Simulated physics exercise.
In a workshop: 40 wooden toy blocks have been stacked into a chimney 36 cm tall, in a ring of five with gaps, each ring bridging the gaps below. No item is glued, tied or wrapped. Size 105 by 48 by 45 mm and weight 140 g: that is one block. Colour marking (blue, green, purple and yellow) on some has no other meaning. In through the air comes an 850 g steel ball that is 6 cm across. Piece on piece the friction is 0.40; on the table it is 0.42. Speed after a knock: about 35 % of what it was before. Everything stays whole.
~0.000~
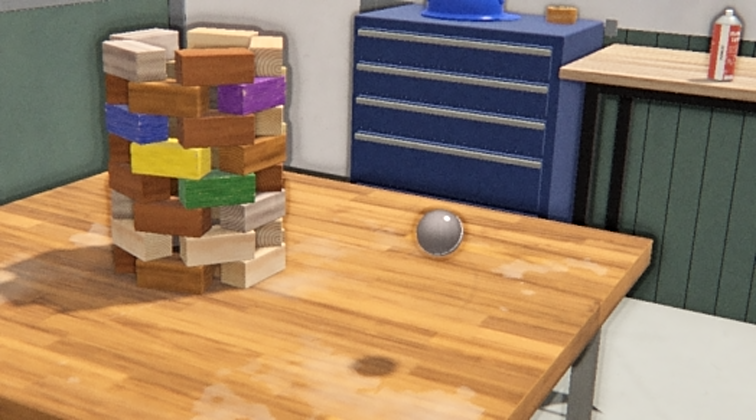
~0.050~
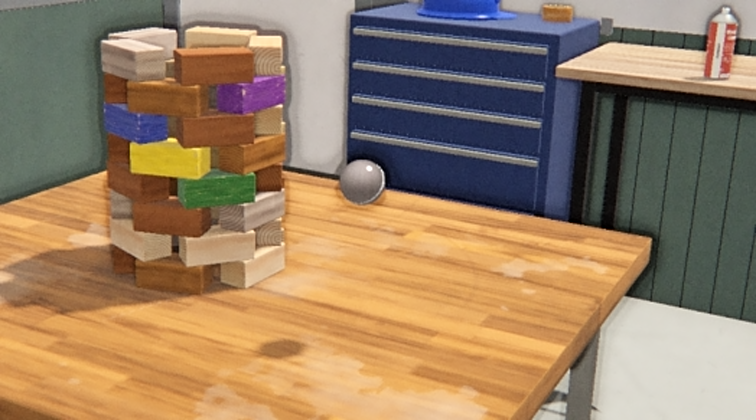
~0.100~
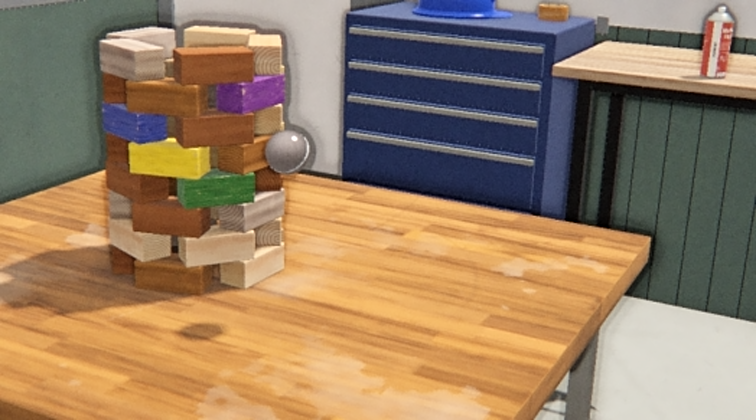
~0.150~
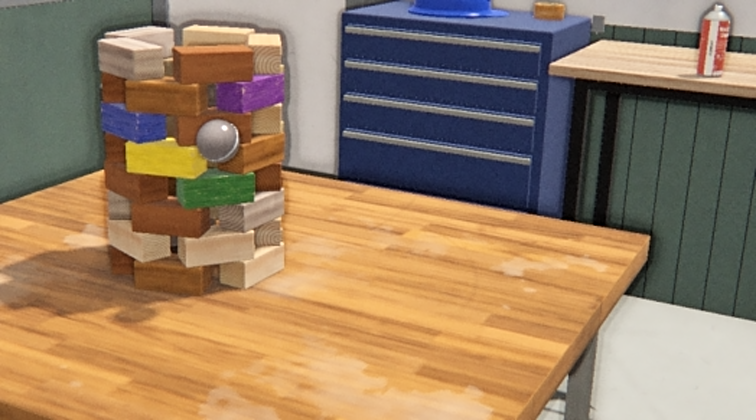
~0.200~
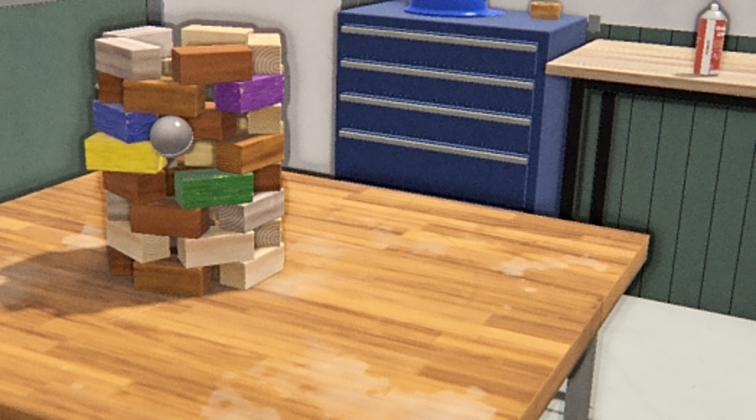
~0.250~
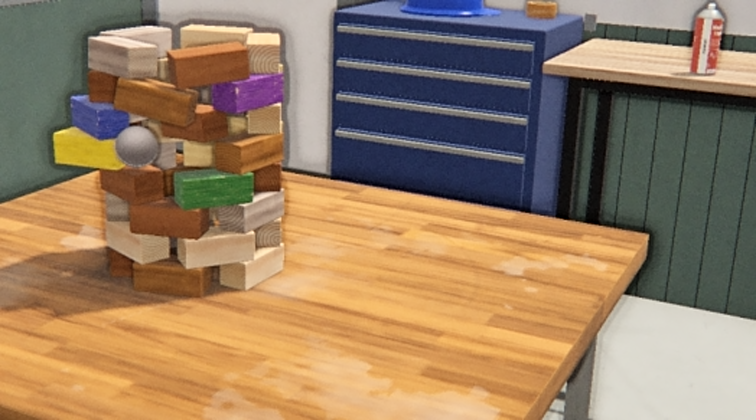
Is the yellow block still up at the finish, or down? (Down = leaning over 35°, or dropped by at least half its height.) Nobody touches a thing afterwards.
Down.
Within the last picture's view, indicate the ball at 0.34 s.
Around (89, 146).
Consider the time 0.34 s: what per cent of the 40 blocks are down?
By then 5 %.
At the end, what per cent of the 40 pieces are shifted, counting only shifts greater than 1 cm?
35 in a hundred end up shifted.
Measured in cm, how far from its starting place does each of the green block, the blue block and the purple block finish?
The green one ends around 2 cm from its start, the blue one around 46 cm and the purple one around 24 cm.
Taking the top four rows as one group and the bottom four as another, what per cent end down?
For the top it's 40 in a hundred, for the bottom 0 in a hundred.
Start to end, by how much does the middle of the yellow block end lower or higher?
At the end it is roughly 18 cm lower than at the start.
By 0.34 s, ball still moving; 2 of the 40 blocks down; yellow block tilted 27°, 20 mm lower; purple block tilted 12°.
By 0.54 s, ball still moving; 7 of the 40 blocks down; yellow block on its side; blue block tilted 72°, 16 cm lower.
By 0.80 s, ball still moving; 9 of the 40 blocks down; yellow block on its side; purple block on its side.
When it is over (1.4 s), ball rolling away; 9 of the 40 blocks down; yellow block on its side; purple block on its side; green block moved 11 mm. In pixels of the last frame, middles, yellow block near (40, 233), purple block near (184, 222).
